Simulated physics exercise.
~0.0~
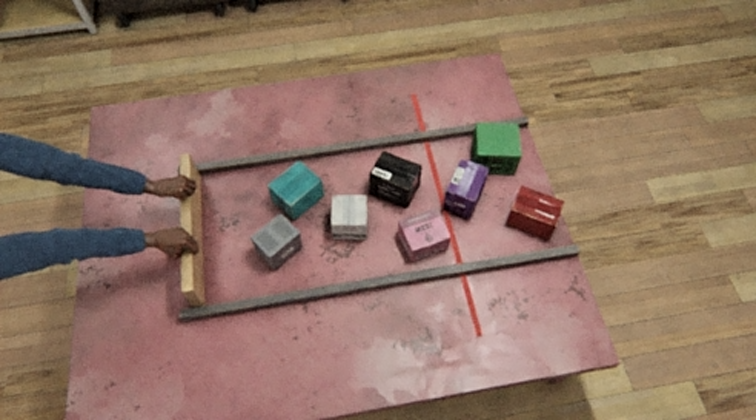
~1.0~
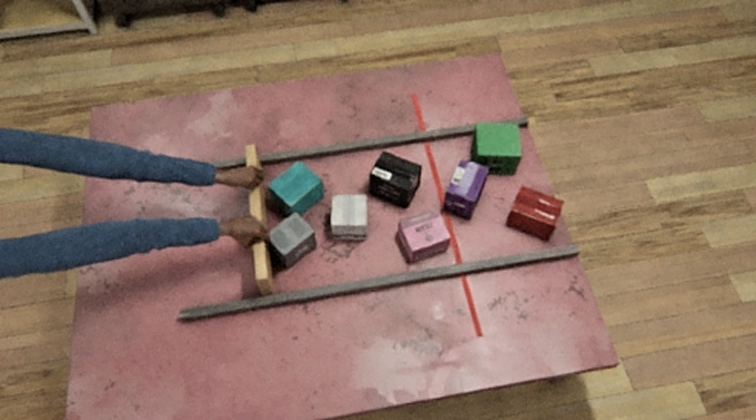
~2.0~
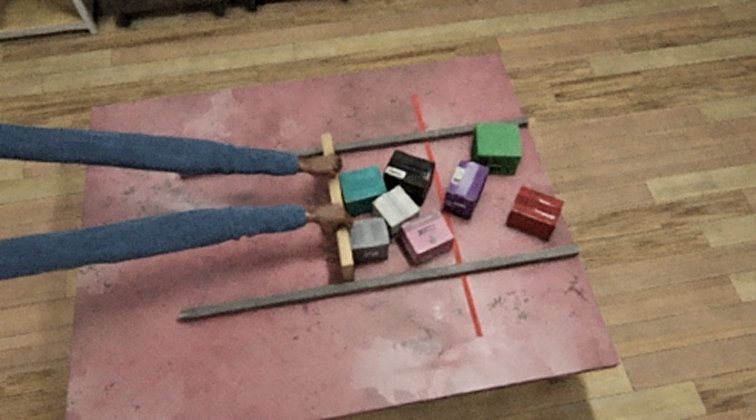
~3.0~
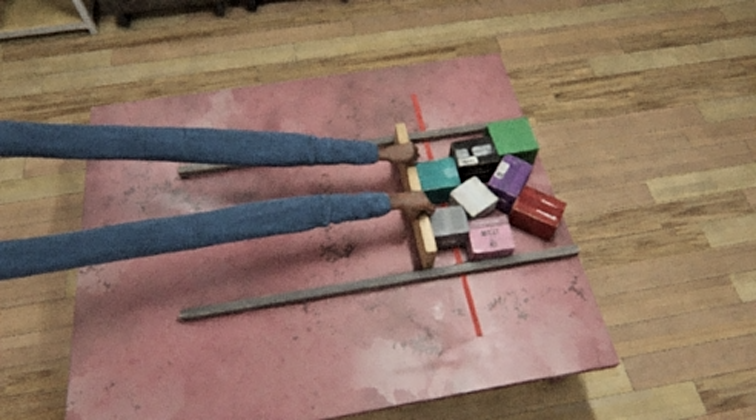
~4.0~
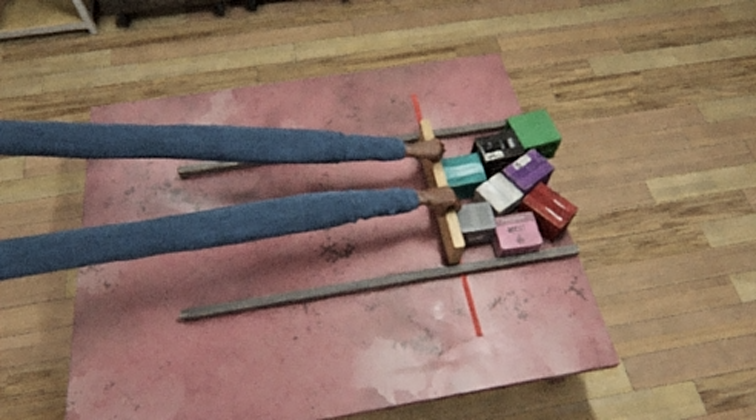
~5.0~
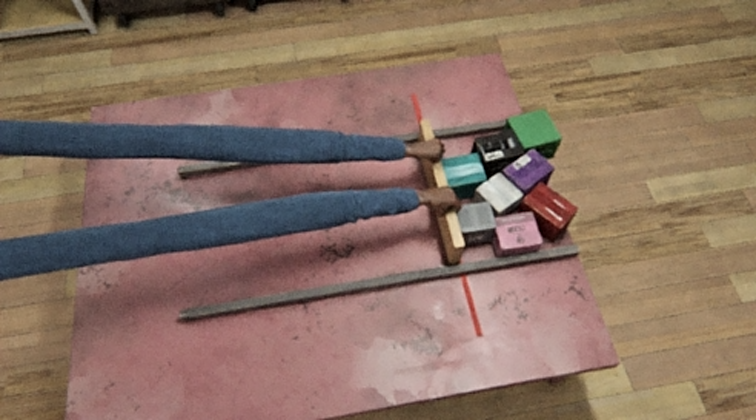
On a raised pink deck, two hands push a plank rightward, bunching boxes that stay on.
